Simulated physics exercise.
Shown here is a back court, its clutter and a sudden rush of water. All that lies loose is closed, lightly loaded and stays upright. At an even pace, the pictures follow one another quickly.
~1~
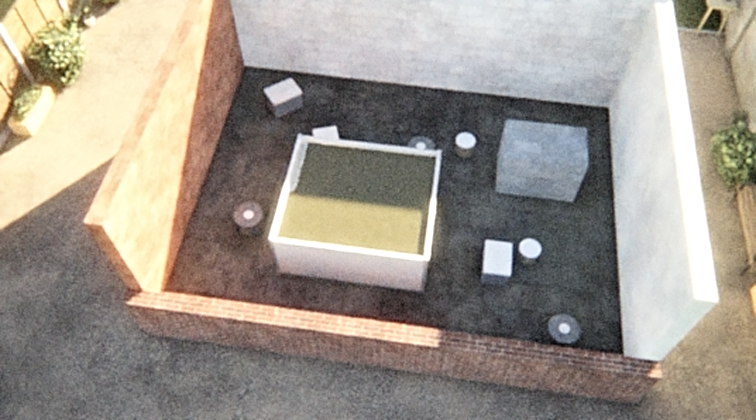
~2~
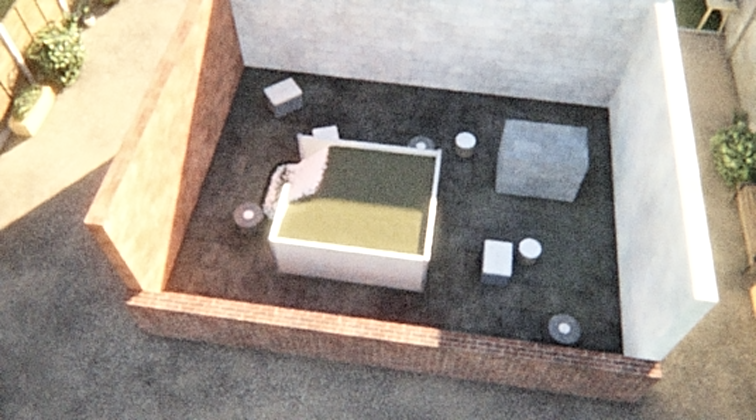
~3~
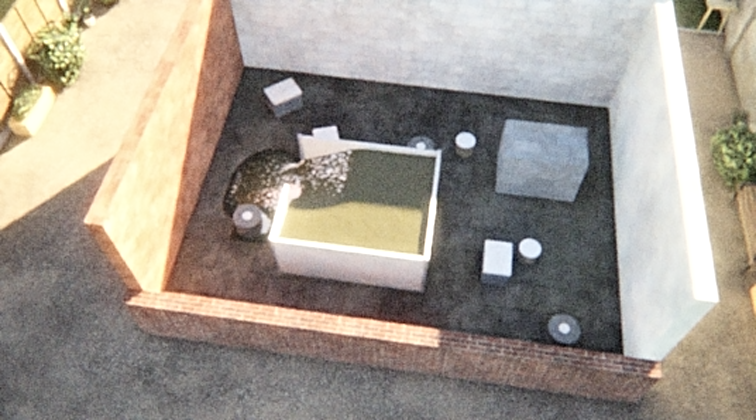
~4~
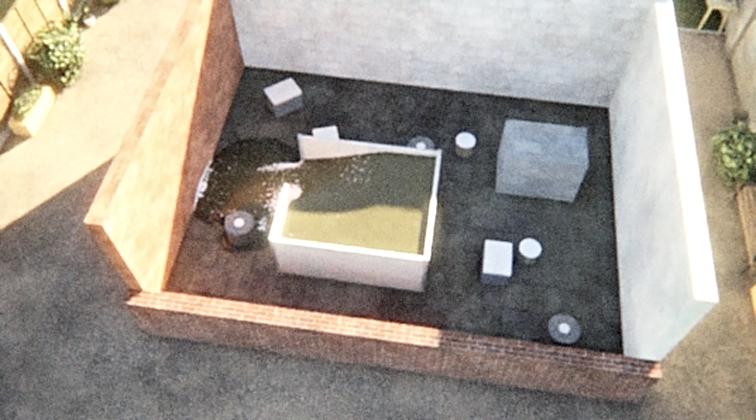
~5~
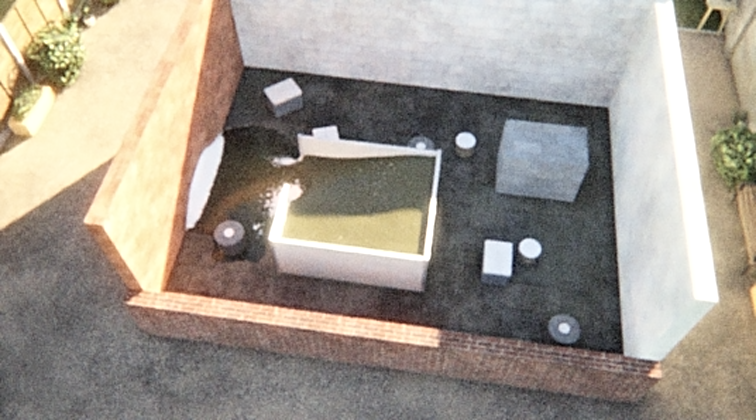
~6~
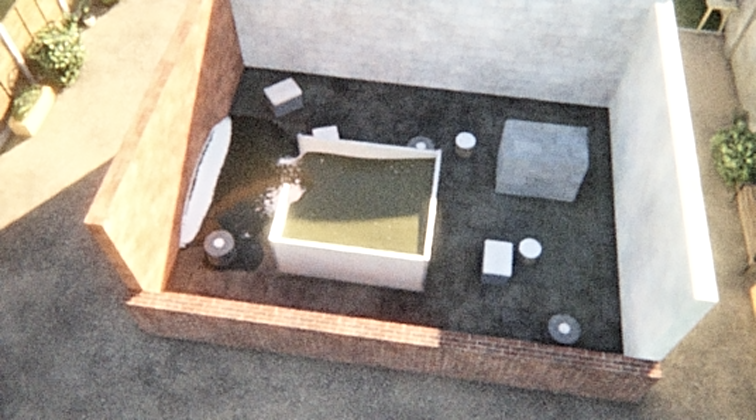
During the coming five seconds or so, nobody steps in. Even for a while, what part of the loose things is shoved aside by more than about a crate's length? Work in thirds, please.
My answer: One to two thirds.
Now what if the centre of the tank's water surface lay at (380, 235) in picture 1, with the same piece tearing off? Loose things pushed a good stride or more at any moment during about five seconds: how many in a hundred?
Roughly 50 per cent.
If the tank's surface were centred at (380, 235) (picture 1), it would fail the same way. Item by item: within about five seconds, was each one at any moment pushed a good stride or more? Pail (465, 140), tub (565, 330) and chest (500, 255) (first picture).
Taking them in turn: Got sent well off; got sent well off; kept near its start.
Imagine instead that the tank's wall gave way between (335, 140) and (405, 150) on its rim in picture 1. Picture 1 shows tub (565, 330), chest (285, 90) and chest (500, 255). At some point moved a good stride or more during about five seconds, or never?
First beyond that mark, then beyond that mark, then under that mark.
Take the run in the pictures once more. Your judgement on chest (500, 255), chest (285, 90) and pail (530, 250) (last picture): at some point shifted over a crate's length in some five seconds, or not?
One, under that distance; two, displaced that much; three, under that distance.
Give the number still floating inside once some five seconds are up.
By my count, 3.
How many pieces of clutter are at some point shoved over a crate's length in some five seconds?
I make it 5.
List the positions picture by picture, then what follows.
A tub at (249, 215), on the bottom; a pail at (530, 248), on the bottom; 0 of 8 have shifted, in the first frame.
A tub at (249, 215), on the bottom; a pail at (530, 248) rests on the ground; 0 of 8 have shifted, in the second frame.
A tub at (247, 216), on the bottom; a pail at (530, 248), on the bottom; 0 of 8 have shifted, in the third frame.
A tub at (239, 223) rests on the ground, close to its start; a pail at (530, 248) rests on the ground; 1 of 8 have shifted, in the fourth frame.
A tub at (229, 233) rests on the ground, a stride from its start; a pail at (530, 248), on the bottom; 1 of 8 have shifted, in the fifth frame.
A tub at (219, 243), on the bottom, a stride from its start; a pail at (530, 248), on the bottom; 1 of 8 have shifted, in the sixth frame.
A moment on, 1 of 8 are well off their spots; 0 afloat.
Next, 1 of 8 are well off their spots; 1 afloat.
Later, 3 of 8 are well off their spots; 3 afloat.
In the end, 5 of 8 are well off their spots, and 5 have been at some point; 3 afloat.
